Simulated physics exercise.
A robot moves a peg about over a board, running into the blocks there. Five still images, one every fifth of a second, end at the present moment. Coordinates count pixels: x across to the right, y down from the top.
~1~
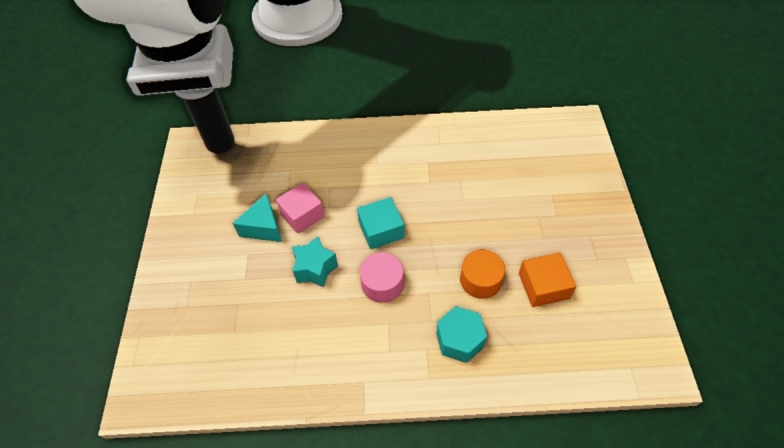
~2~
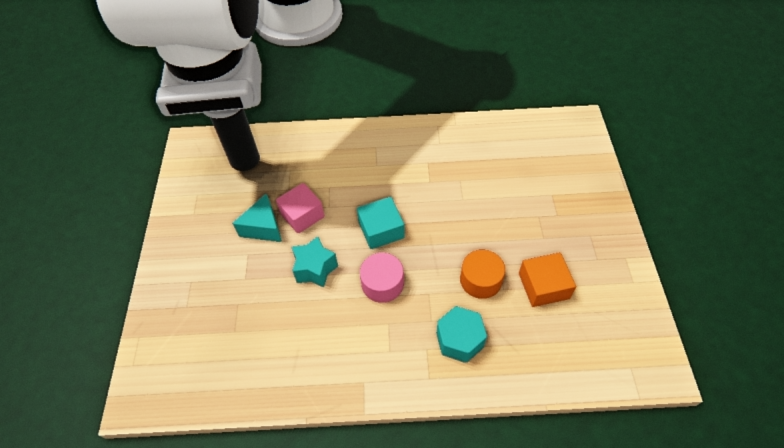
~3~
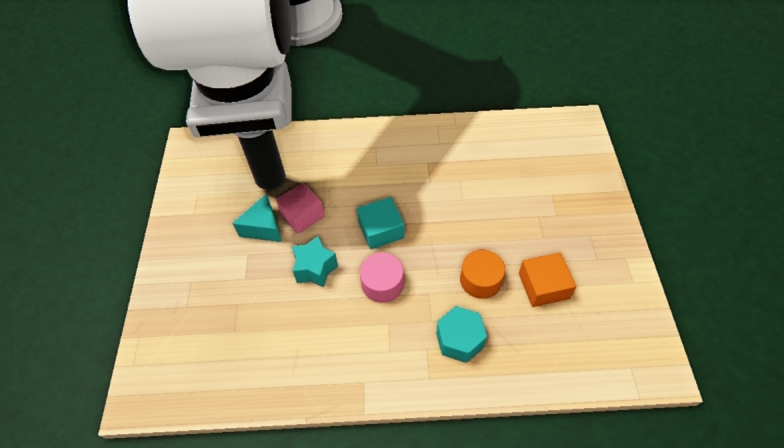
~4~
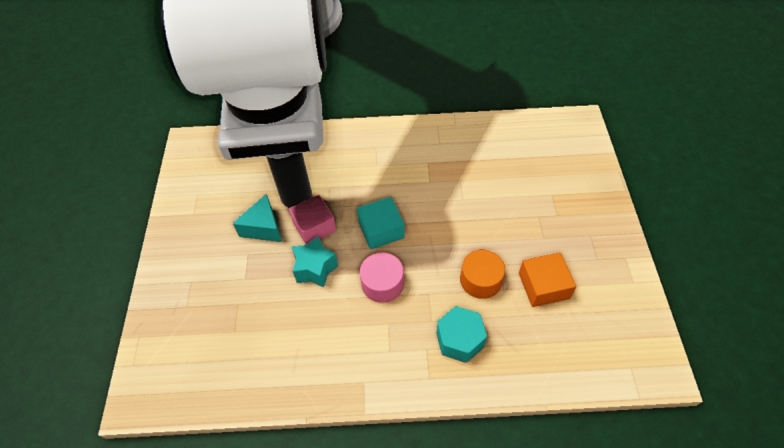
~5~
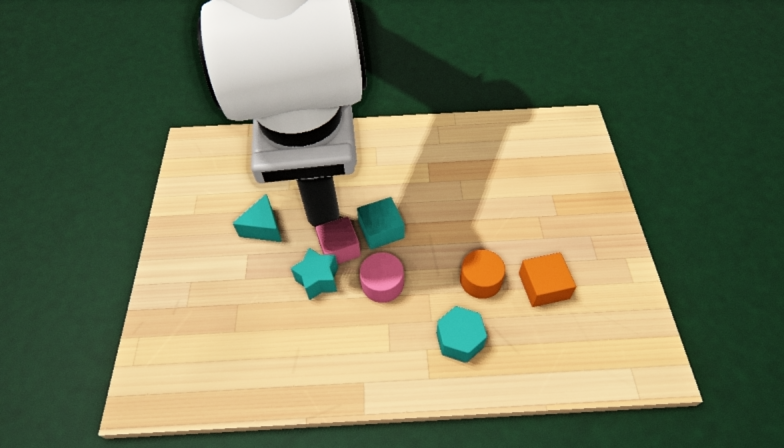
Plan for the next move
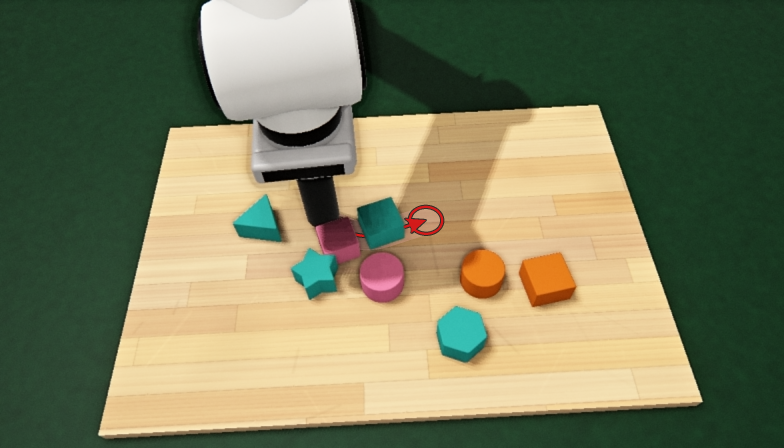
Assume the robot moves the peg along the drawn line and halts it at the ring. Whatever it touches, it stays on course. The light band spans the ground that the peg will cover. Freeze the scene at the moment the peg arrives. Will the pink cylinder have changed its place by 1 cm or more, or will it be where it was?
Its place changes.
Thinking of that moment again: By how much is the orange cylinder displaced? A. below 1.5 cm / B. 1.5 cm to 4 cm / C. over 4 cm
Answer: A.
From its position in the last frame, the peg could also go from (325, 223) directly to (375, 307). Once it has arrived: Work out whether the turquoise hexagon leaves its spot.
It is moved from its place.
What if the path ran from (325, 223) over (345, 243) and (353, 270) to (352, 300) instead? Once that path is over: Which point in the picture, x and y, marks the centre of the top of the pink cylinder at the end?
Pixel (428, 306).
The line goes from (325, 223) over (357, 235) and (392, 231) to (426, 220).
On the path given first. One third of the way, peg (357, 227); turquoise star-shaped block (317, 273), turned 25° clockwise; pink four-sided block (355, 252), turned 35° clockwise; turquoise four-sided block (393, 217); pink cylinder (387, 280).
Two thirds of the way, peg (392, 223); turquoise star-shaped block (317, 273), turned 25° clockwise; pink four-sided block (355, 252), turned 35° clockwise; turquoise four-sided block (429, 217), turned 15° clockwise; pink cylinder (387, 280).
At the end, peg (426, 212); turquoise star-shaped block (317, 273), turned 25° clockwise; pink four-sided block (355, 252), turned 35° clockwise; turquoise four-sided block (462, 215), turned 45° clockwise; pink cylinder (387, 280); orange cylinder unmoved.
